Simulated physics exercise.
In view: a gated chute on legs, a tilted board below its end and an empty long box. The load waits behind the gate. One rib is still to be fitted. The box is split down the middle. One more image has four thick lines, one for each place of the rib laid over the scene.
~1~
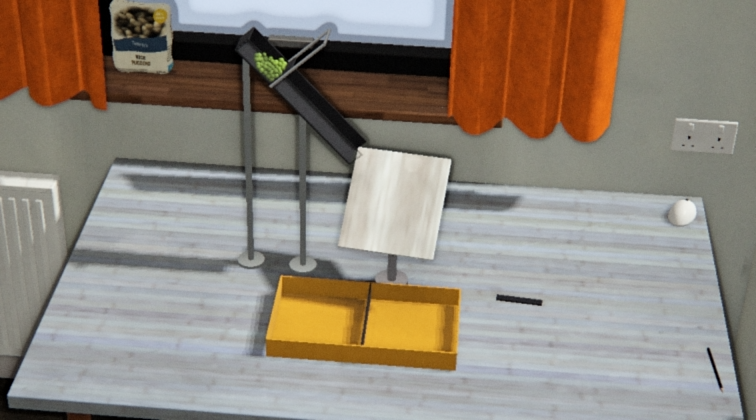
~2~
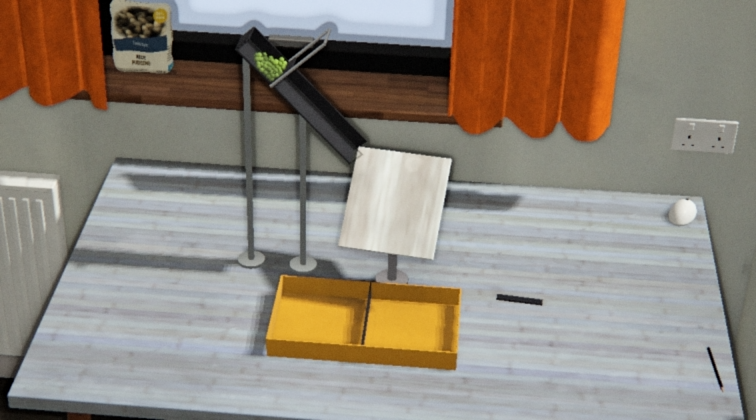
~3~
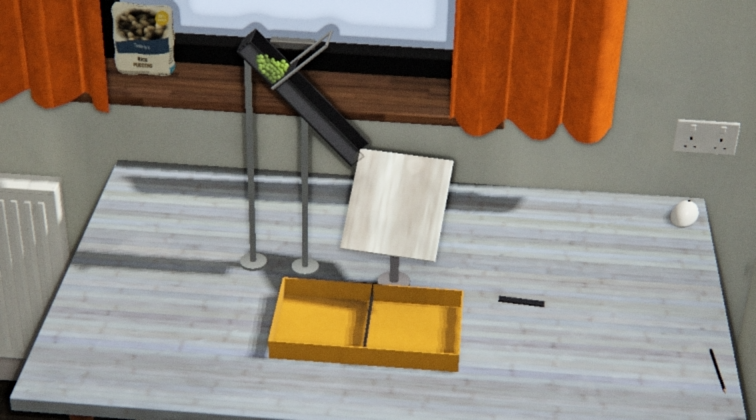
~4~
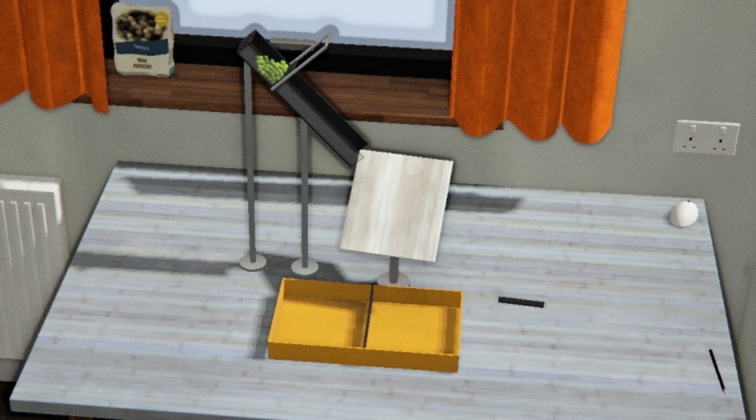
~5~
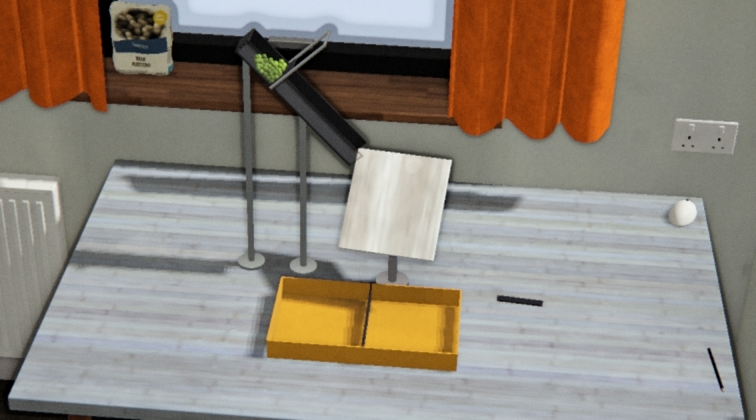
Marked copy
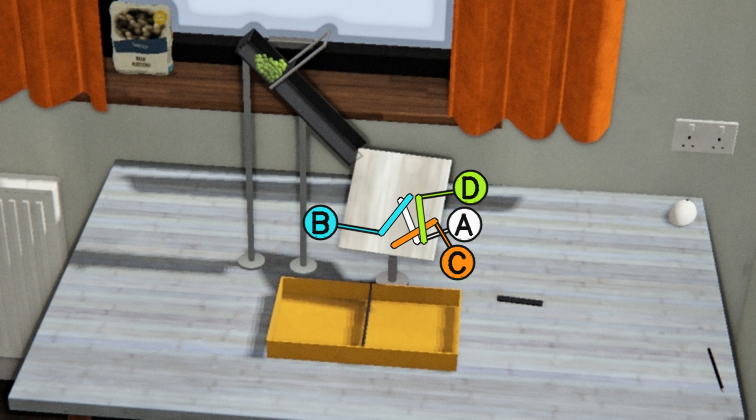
The video shows green peas resting behind a closed gate in a dark, sloping chute on legs, with a tilted pale board below its end and an empty, divided yellow box on a table. Nothing noticeably moves apart from slight view shifts.
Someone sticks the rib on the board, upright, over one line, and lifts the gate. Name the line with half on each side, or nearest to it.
Choose C.
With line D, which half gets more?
Right.
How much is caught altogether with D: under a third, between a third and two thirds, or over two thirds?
Line D gives over two thirds.
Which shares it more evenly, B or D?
B.
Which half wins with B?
The left half.
On the marked copy, line A from (400, 200) to (417, 241); line B from (409, 196) to (381, 232); line C from (434, 221) to (394, 245); line D from (418, 197) to (423, 241).
Choosing A, of what is caught, about a tenth in the left half, almost all in the right.
Choosing B, of what is caught, the larger part in the left half, roughly a quarter in the right.
Choosing C, of what is caught, roughly two thirds in the left half, roughly a third in the right.
Choosing D, of what is caught, just a few in the left half, almost all in the right.
